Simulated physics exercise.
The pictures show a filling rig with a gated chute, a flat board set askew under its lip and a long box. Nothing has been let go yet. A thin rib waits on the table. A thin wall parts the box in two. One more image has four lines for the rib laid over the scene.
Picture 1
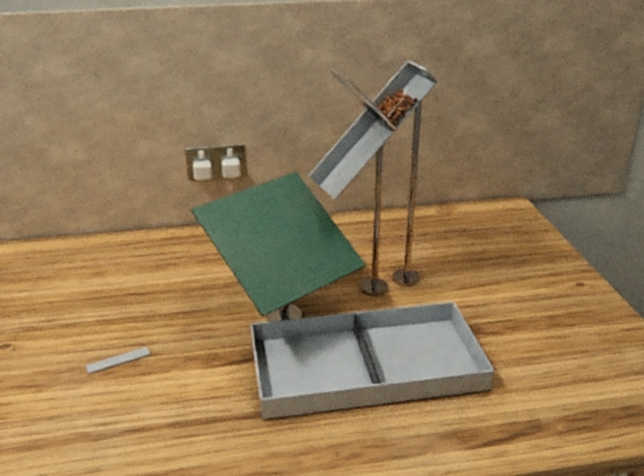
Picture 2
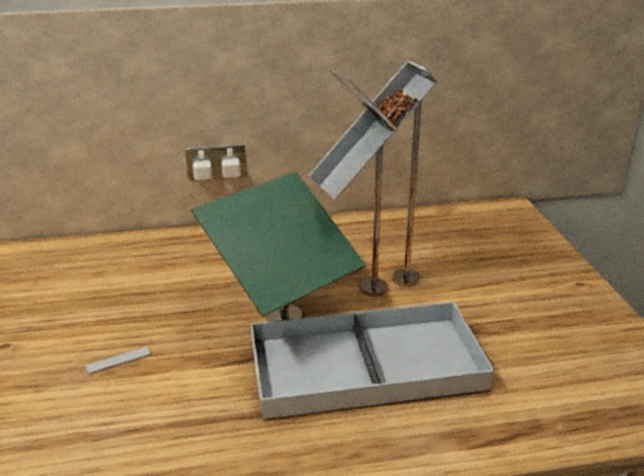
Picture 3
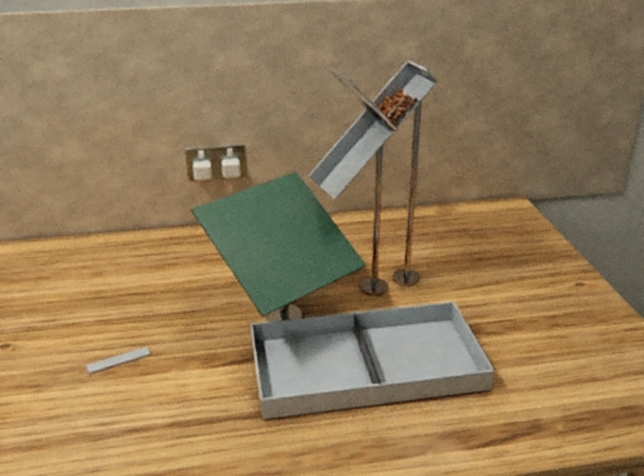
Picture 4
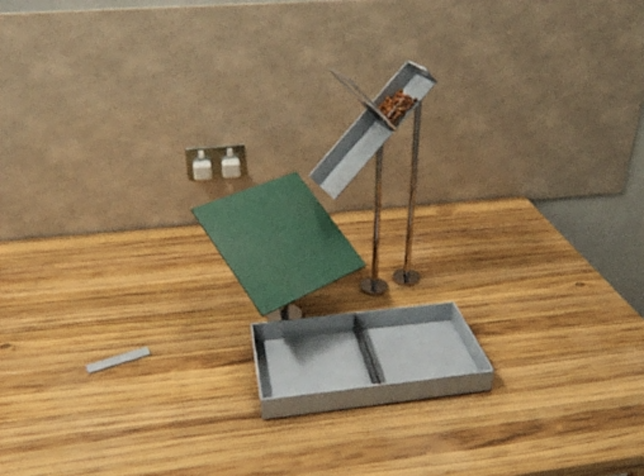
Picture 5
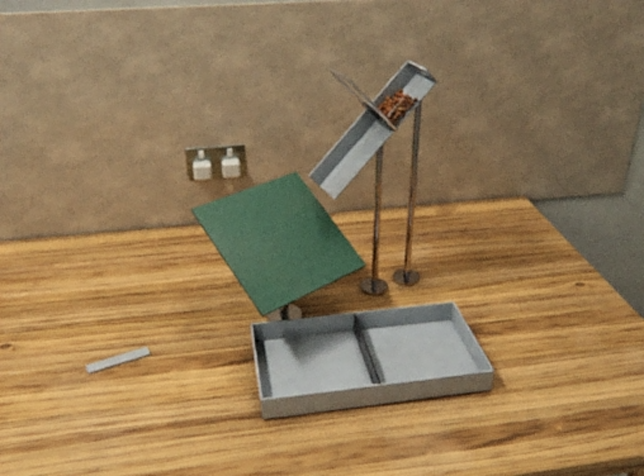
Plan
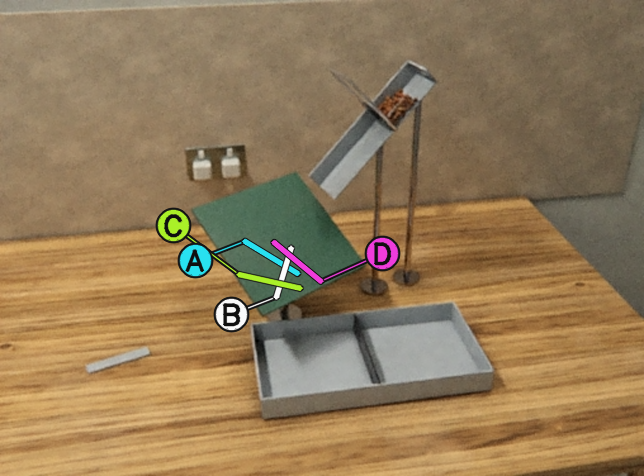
On a wooden table, a gated chute holds small brown pieces above a tilted green board, and nothing moves.
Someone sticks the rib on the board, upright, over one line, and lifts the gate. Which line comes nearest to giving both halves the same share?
Go for D.
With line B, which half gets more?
Left.
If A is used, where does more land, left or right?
Left.
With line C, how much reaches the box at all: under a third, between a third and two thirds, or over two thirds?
Line C gives over two thirds.
On the marked copy, line A from (244, 241) to (297, 273); line B from (291, 248) to (276, 296); line C from (239, 274) to (300, 288); line D from (274, 242) to (320, 281).
With A, of what is caught, most in the left half, a small part in the right.
With B, of what is caught, nearly all in the left half, a small part in the right.
With C, of what is caught, nearly all in the left half, a small part in the right.
With D, of what is caught, about a third in the left half, about two thirds in the right.
